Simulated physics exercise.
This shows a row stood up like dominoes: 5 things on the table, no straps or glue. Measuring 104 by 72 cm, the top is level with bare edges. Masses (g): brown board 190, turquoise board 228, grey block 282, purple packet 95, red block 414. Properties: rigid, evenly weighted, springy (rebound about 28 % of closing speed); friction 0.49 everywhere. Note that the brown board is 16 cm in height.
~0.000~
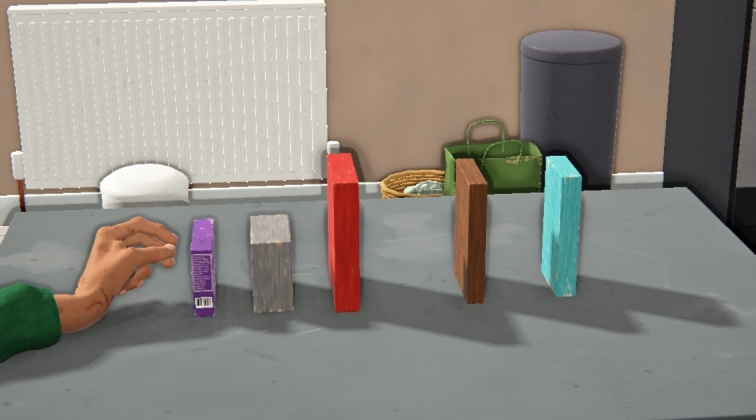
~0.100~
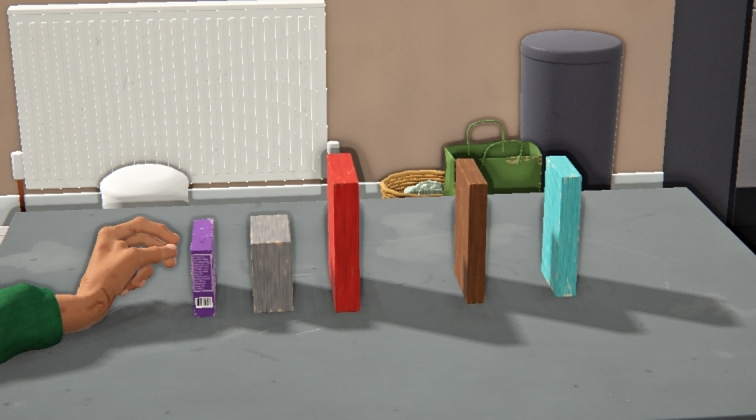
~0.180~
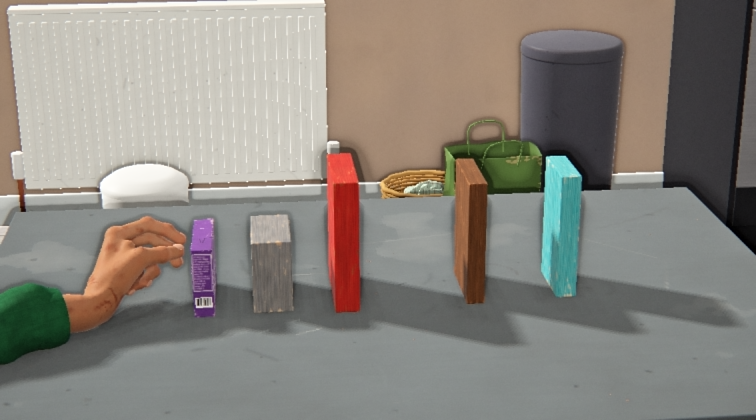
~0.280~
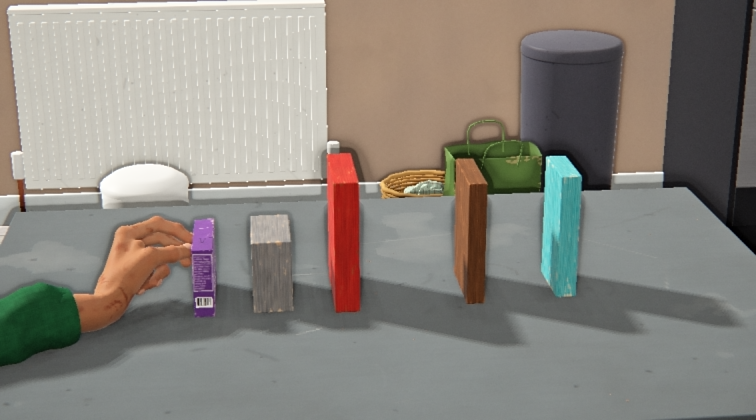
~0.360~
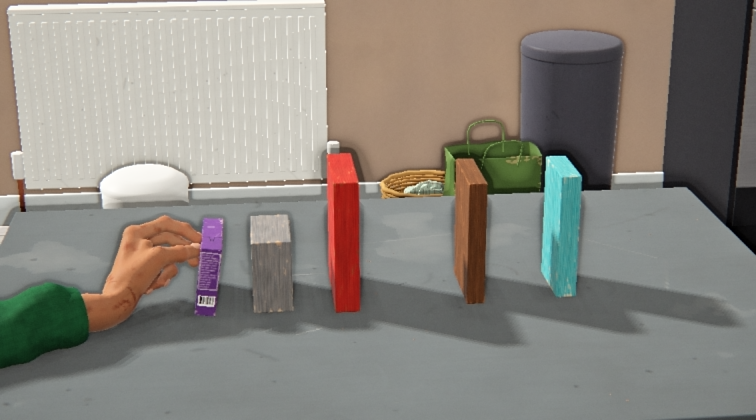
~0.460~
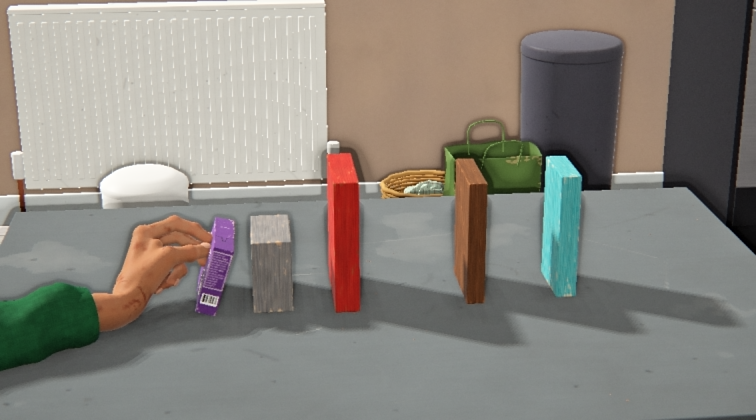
A hand in a green sleeve moves slightly right from the left side of a grey table, touches the upper part of a small purple packet and pushes it into a rightward tilt. To the packet's right stand a short grey block, a tall red block, a brown board and a turquoise board, all still. The steady camera looks slightly down across the room towards a white radiator, green bag and dark bin.
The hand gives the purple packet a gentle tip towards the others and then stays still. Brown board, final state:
Upright.
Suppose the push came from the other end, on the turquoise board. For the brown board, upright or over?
Brown board: Knocked over.
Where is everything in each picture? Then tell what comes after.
Brown board (470, 231); grey block (272, 263), in the first picture.
Grey block (272, 263); red block (343, 232), in the second picture.
Grey block (272, 263); red block (343, 232), in the third picture.
Grey block (272, 263); red block (343, 232), in the fourth picture.
Purple packet 8° over; grey block (272, 263); red block (343, 232), in the fifth picture.
Purple packet 18° over; brown board (470, 231); grey block (272, 263), in the sixth picture.
By 0.56 s, purple packet 31° over.
By 0.66 s, purple packet 35° over; grey block tilted 4°.
By 0.76 s, purple packet 35° over; grey block tilted 5°.
By 1.26 s, brown board resting near (470, 231).
When it is over (1.6 s), all 3 within 5 cm of the start. End places, in pixels of the last picture, brown board near (470, 231).
